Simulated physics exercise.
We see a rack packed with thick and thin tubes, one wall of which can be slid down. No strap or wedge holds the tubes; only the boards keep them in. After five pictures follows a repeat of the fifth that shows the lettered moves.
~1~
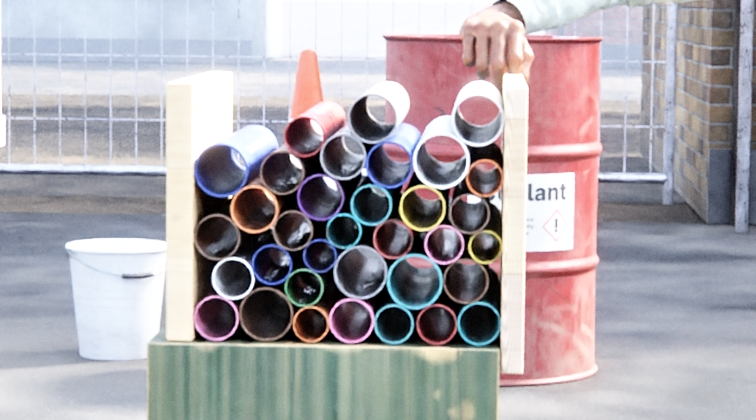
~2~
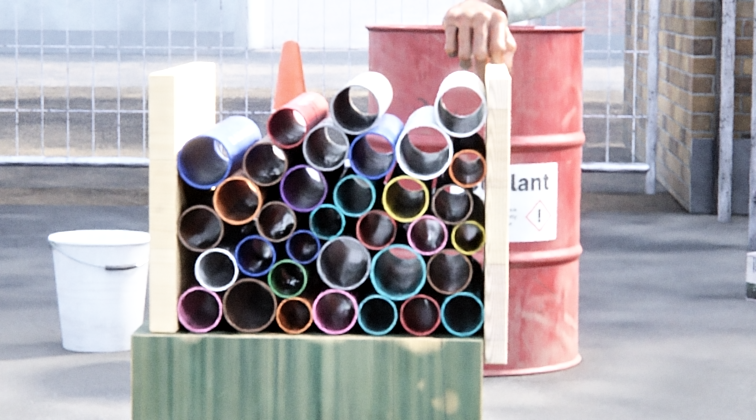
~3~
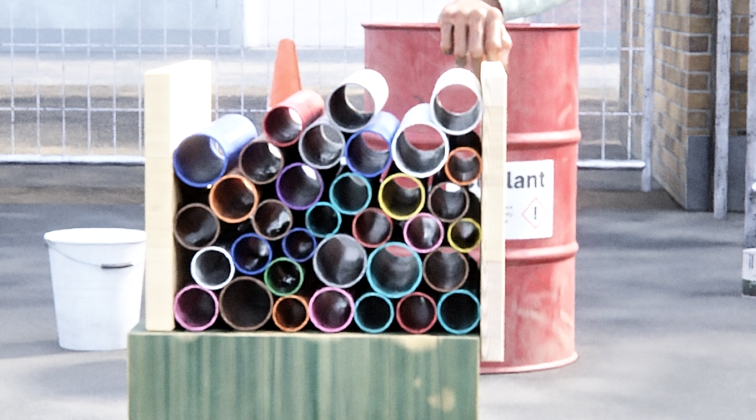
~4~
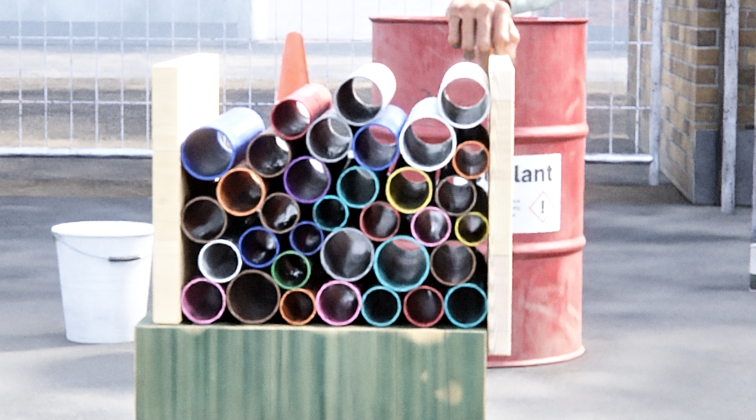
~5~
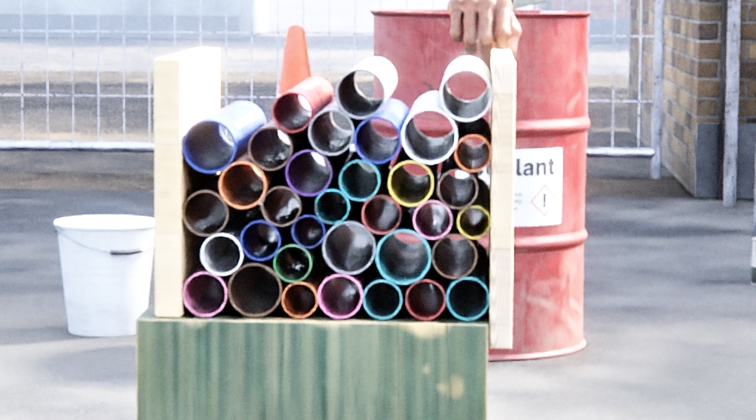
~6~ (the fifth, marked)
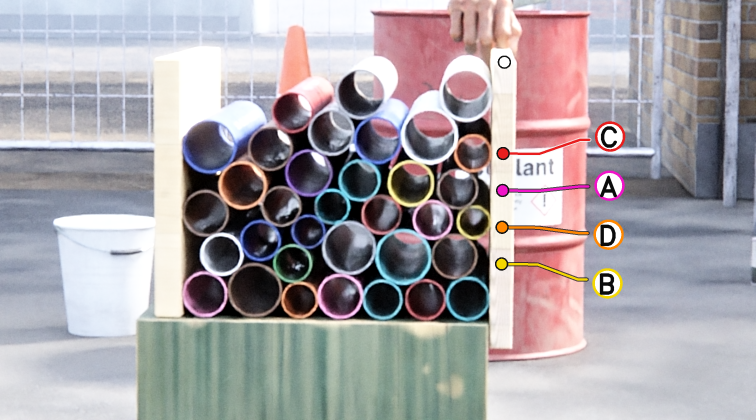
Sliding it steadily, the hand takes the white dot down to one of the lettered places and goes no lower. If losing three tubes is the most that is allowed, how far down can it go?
Mark D is as low as it can go.
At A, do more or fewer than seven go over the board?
Fewer than seven.
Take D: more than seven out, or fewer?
Fewer than seven.
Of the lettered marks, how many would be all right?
The number is three.
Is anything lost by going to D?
Yes, at D.
On the marked copy, A at (503, 191); B at (502, 264); C at (503, 153); D at (502, 228); the white dot at (505, 62).
Following D. Soon after the start, top of the board (492, 153).
Later, top of the board (491, 226).
In the end, top of the board (491, 226), two out over the board.
As for the rest, A one out over the board; B more than three out over the board; C one out over the board.
